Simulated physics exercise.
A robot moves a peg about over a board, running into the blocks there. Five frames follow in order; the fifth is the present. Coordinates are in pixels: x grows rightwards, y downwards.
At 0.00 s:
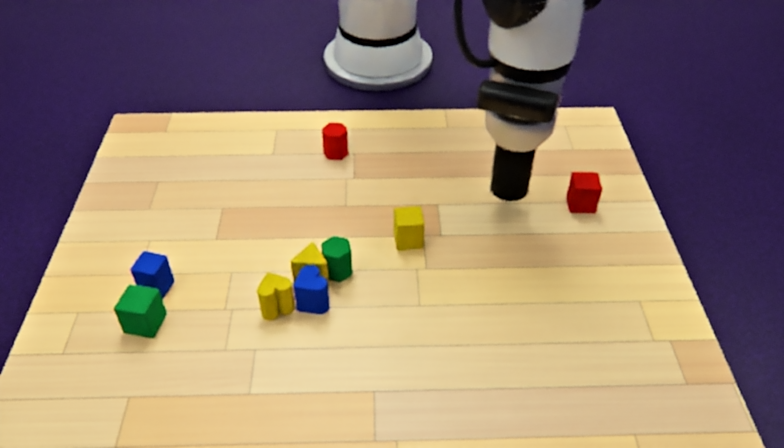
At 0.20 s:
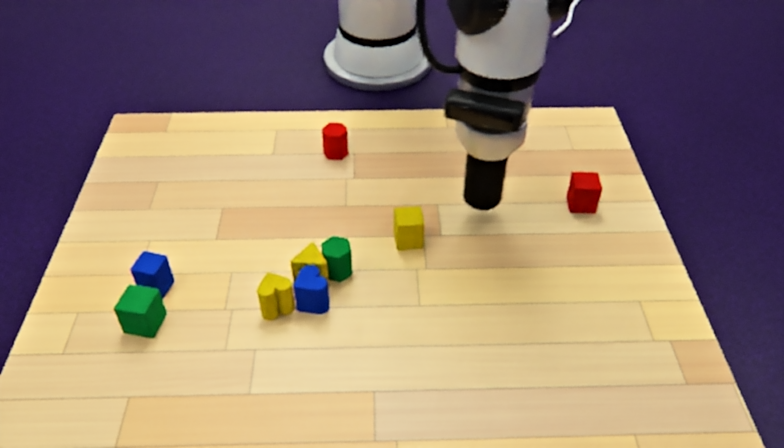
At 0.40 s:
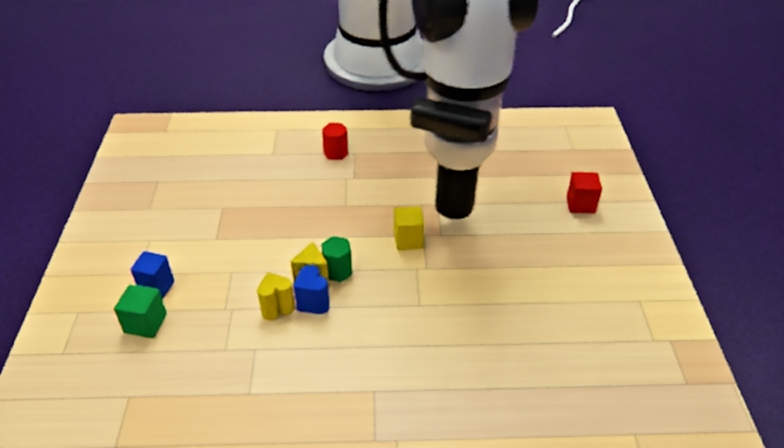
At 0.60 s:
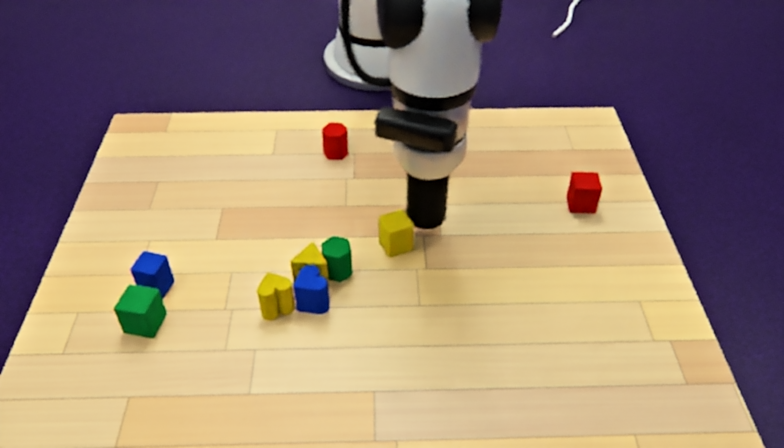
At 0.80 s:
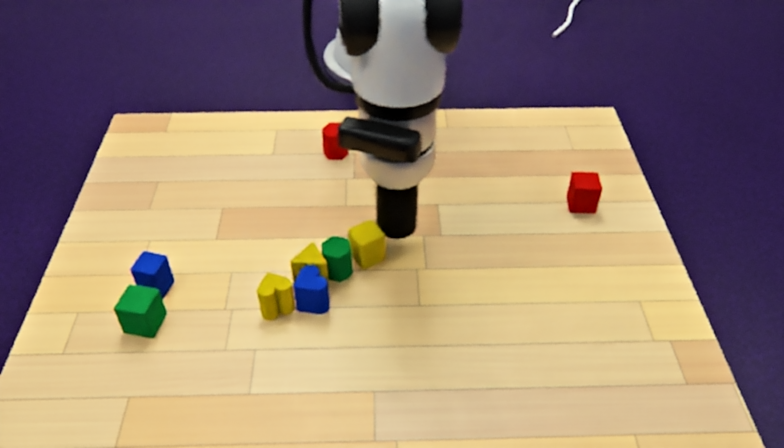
A robot arm moves its black peg left and pushes the yellow block toward the green hexagon.
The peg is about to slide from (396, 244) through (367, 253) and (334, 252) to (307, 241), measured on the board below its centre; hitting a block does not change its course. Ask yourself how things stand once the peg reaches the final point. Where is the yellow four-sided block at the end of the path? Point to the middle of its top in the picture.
Pixel (285, 241).
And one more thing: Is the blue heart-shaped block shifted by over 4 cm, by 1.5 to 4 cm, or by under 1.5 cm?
My answer is that it shifts under 1.5 cm.
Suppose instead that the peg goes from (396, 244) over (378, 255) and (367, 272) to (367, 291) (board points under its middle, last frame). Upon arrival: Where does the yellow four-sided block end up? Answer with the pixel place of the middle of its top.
At the end it should sit near (329, 257).
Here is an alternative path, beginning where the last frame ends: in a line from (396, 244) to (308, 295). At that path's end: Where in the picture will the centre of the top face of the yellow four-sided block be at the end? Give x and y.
The yellow four-sided block ends near (266, 275).
What follows on the original path. One third of the way, peg (366, 235); yellow triangular piece (285, 262); blue heart-shaped block (306, 283), turned 30° anticlockwise; green hexagon (311, 255), turned 20° anticlockwise; yellow four-sided block (334, 241).
Two thirds of the way, peg (332, 234); yellow triangular piece (258, 269); blue heart-shaped block (305, 284), turned 35° anticlockwise; green hexagon (286, 263), turned 40° anticlockwise; yellow four-sided block (302, 243), turned 20° anticlockwise.
At the end, peg (305, 222); yellow triangular piece (253, 270); blue heart-shaped block (305, 284), turned 35° anticlockwise; green hexagon (282, 264), turned 60° anticlockwise; yellow four-sided block (285, 241), turned 50° anticlockwise.
